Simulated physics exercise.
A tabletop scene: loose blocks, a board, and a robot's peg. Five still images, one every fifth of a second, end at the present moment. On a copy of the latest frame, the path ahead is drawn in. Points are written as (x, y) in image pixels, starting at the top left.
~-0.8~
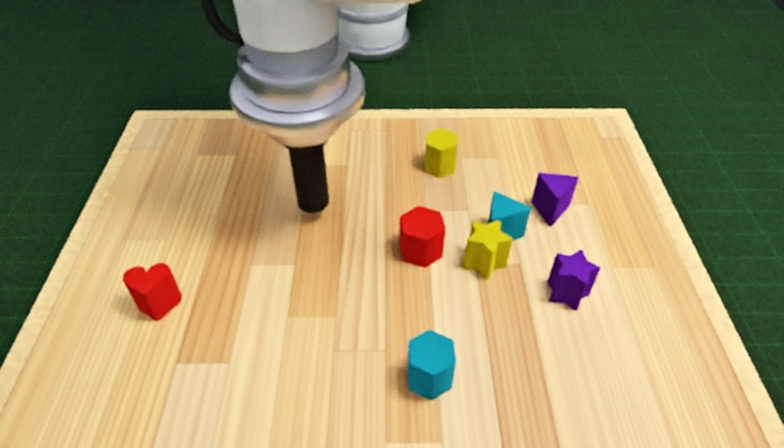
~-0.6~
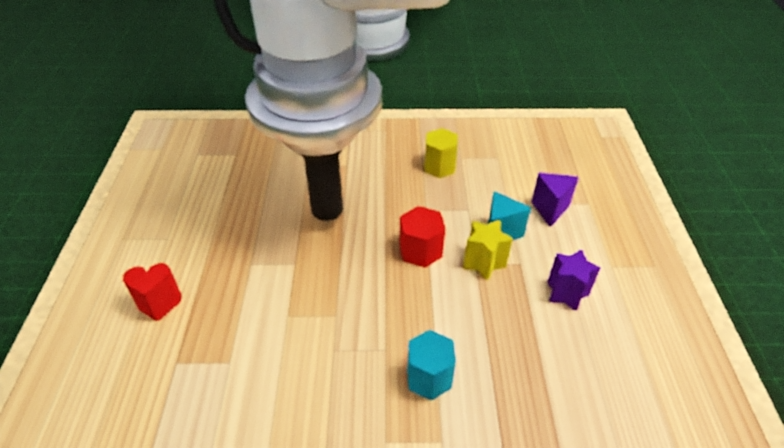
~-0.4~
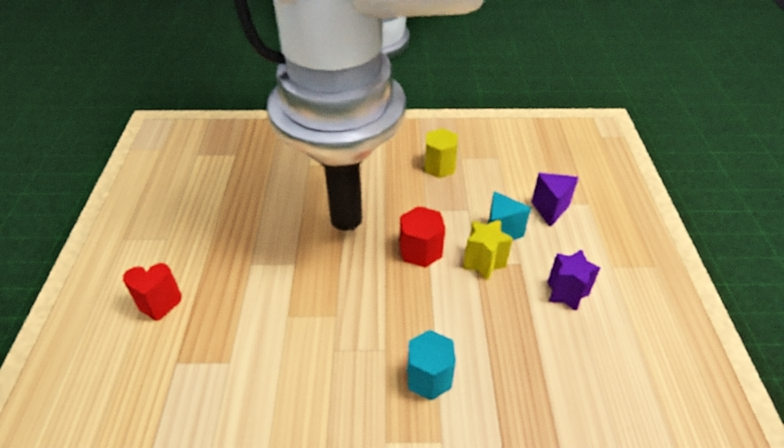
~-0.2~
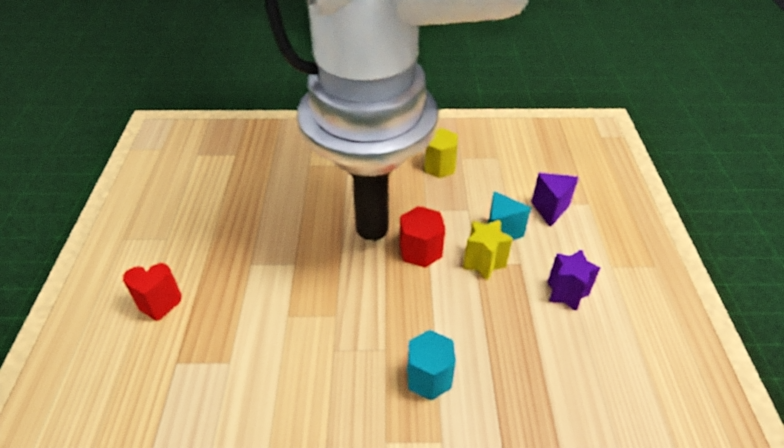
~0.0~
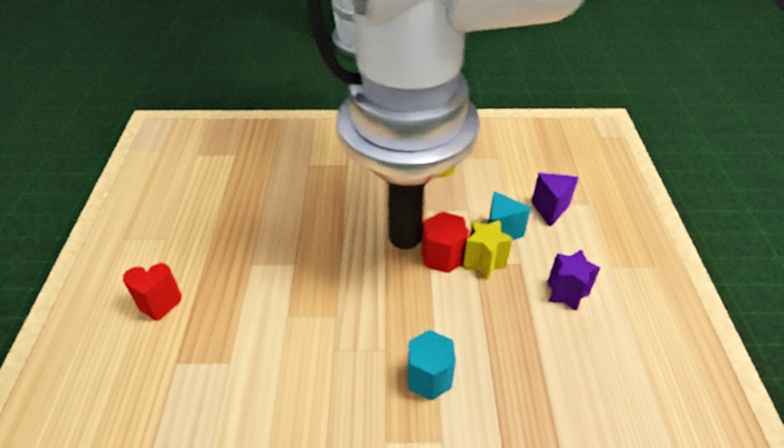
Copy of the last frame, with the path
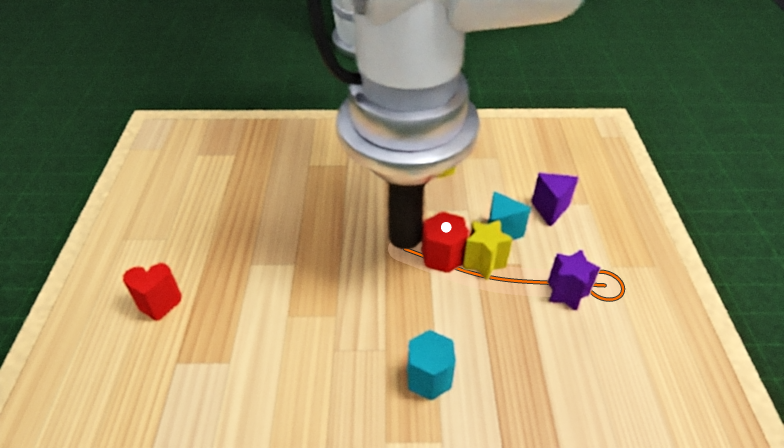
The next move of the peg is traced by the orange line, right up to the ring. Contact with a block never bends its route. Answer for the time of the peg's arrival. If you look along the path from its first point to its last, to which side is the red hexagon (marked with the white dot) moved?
It shifts leftward.
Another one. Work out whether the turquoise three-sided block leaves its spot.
Once the peg is done, the turquoise three-sided block remains in the old spot.
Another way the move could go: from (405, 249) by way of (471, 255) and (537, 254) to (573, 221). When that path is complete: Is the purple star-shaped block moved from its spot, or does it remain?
Shifted.
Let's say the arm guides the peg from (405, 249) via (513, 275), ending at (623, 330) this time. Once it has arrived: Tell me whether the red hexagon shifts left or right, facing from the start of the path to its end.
With start-to-end as forward, it shifts left.
The line goes from (405, 249) through (500, 279) to (605, 285); the dot is on the red hexagon.
The first path, step by step. One third of the way, peg at (468, 260); red hexagon at (514, 243), turned 25° anticlockwise; yellow star-shaped block at (552, 238), turned 25° anticlockwise; purple star-shaped block at (584, 265), turned 20° clockwise.
Two thirds of the way, peg at (538, 270); red hexagon at (576, 240), turned 70° anticlockwise; yellow star-shaped block at (595, 219), turned 60° anticlockwise; purple star-shaped block at (608, 265), turned 115° clockwise.
At the end, peg at (610, 274); red hexagon at (628, 230), turned 125° anticlockwise; yellow star-shaped block at (609, 205), turned 120° anticlockwise; turquoise three-sided block unmoved; purple star-shaped block at (651, 273), turned 175° clockwise.
